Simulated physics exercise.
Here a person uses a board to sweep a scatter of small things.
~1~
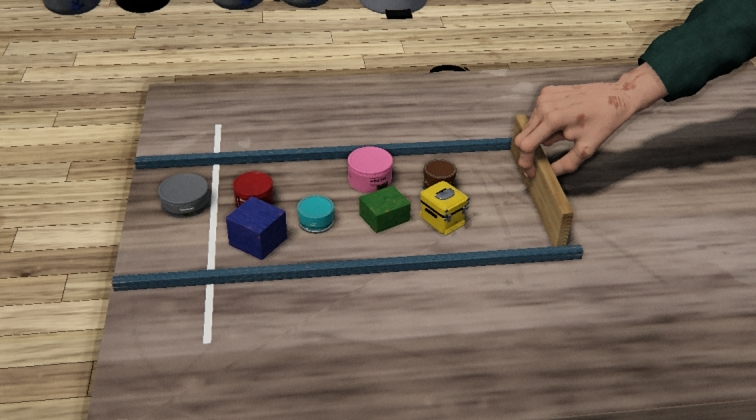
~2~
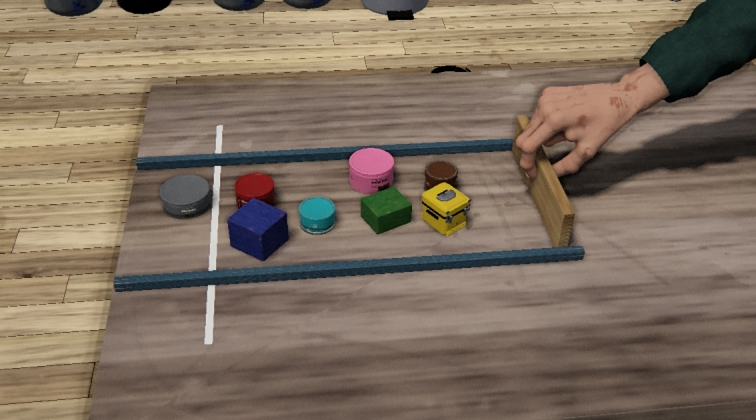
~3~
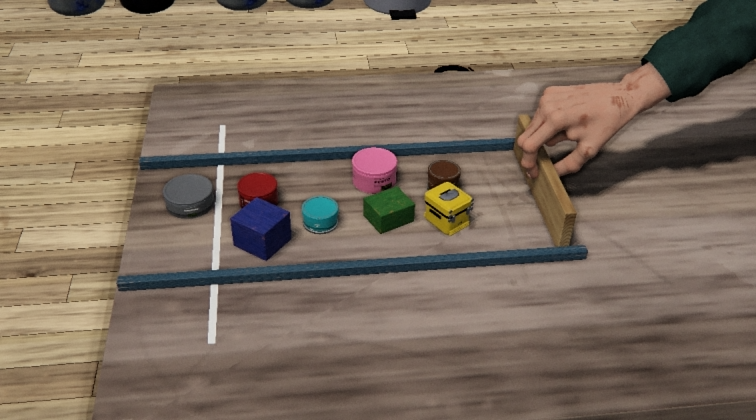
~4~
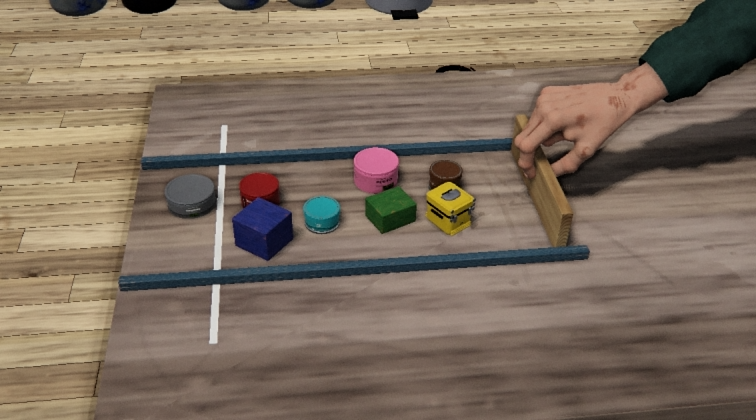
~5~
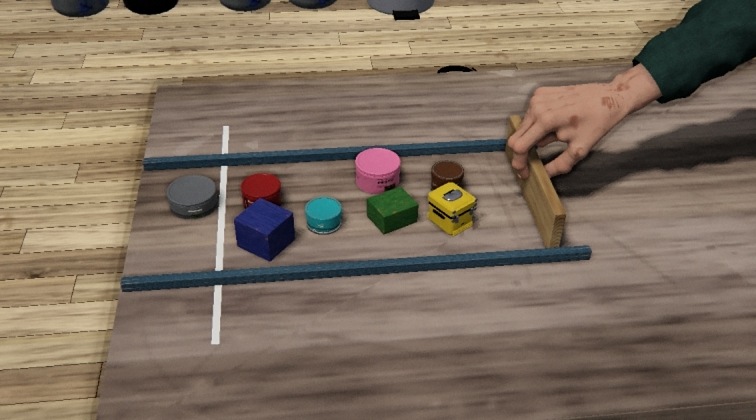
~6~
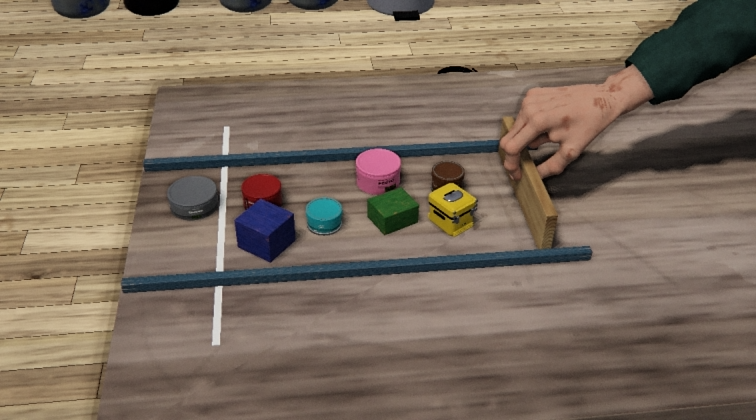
On a wooden tabletop between two blue rails, a hand starts sliding a board left toward scattered coloured tubs and blocks.
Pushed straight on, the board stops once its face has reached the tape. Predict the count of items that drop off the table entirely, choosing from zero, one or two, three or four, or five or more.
The number going over the end will be just one or two.
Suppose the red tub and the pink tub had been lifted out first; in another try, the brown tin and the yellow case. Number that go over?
1 for the first case, 1 for the second.
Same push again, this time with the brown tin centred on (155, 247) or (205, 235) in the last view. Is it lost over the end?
Keeps its place, then keeps its place.
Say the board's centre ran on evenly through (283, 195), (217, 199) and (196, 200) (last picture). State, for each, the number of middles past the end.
Counts: 0, 2, 2.
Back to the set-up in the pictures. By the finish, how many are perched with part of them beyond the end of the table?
The number would be 0.
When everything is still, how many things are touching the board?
Total: 4.
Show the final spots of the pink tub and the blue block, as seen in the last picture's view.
You'll see the pink tub at (201, 172), with the blue block at (196, 250).
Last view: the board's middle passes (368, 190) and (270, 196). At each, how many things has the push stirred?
Counts: 6 and 8.
A little later, none off yet; grey tub at rest near (193, 198); red tub at rest near (262, 195); blue block at rest near (266, 230).
Next, none off yet; grey tub at rest near (193, 198); red tub at rest near (253, 191); blue block shifted a little near (247, 239).
When it is over, the number that fall off is one or two; down, turquoise tin and grey tub.
